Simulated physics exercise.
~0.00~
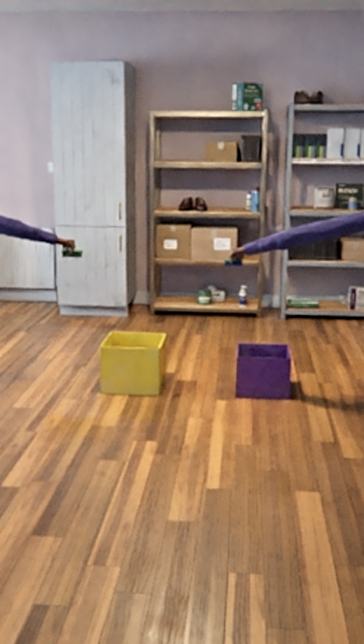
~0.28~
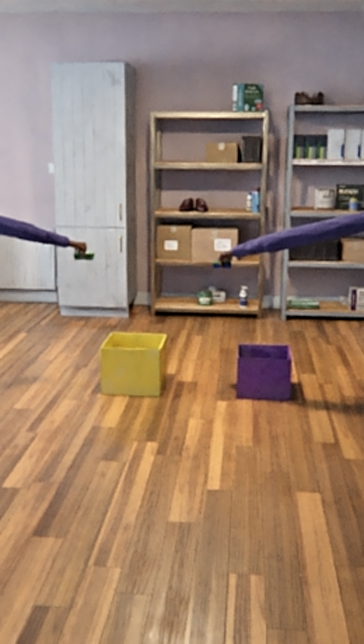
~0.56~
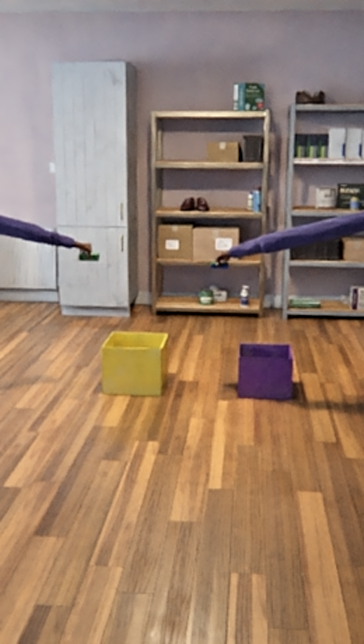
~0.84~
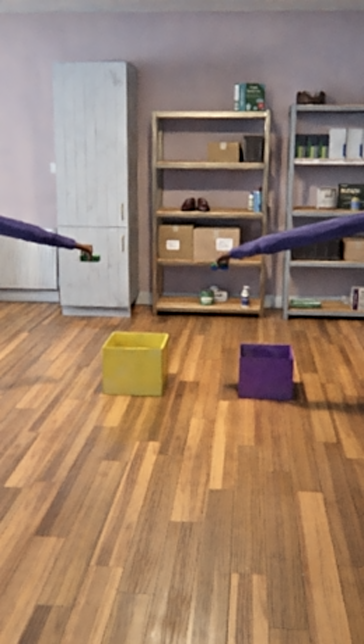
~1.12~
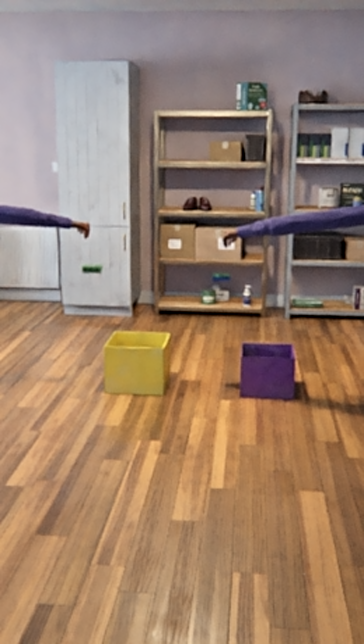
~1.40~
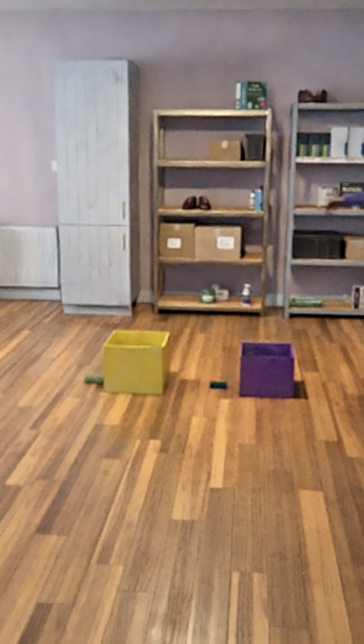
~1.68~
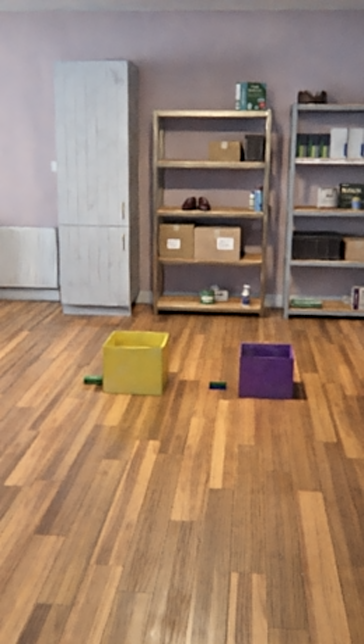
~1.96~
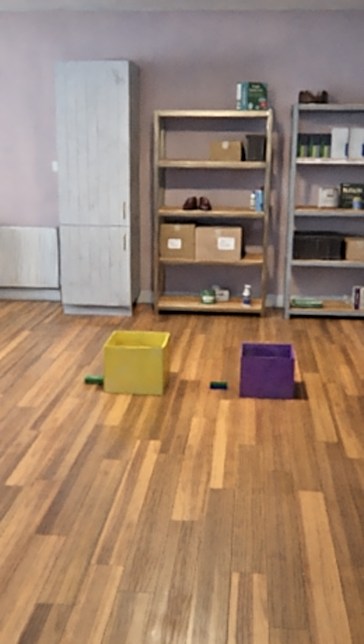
In a room with a wood floor, a pale cabinet and metal shelving stand behind a yellow crate on the left and a purple crate on the right. Two arms in purple sleeves reach in from opposite sides, each holding a small item, a green case at left and a blue sponge at right. The hands shift slightly inward, then hold nearly still. Both let go and draw back, and the items drop. Each misses its crate, and they end up lying on the floor, each just left of a crate.
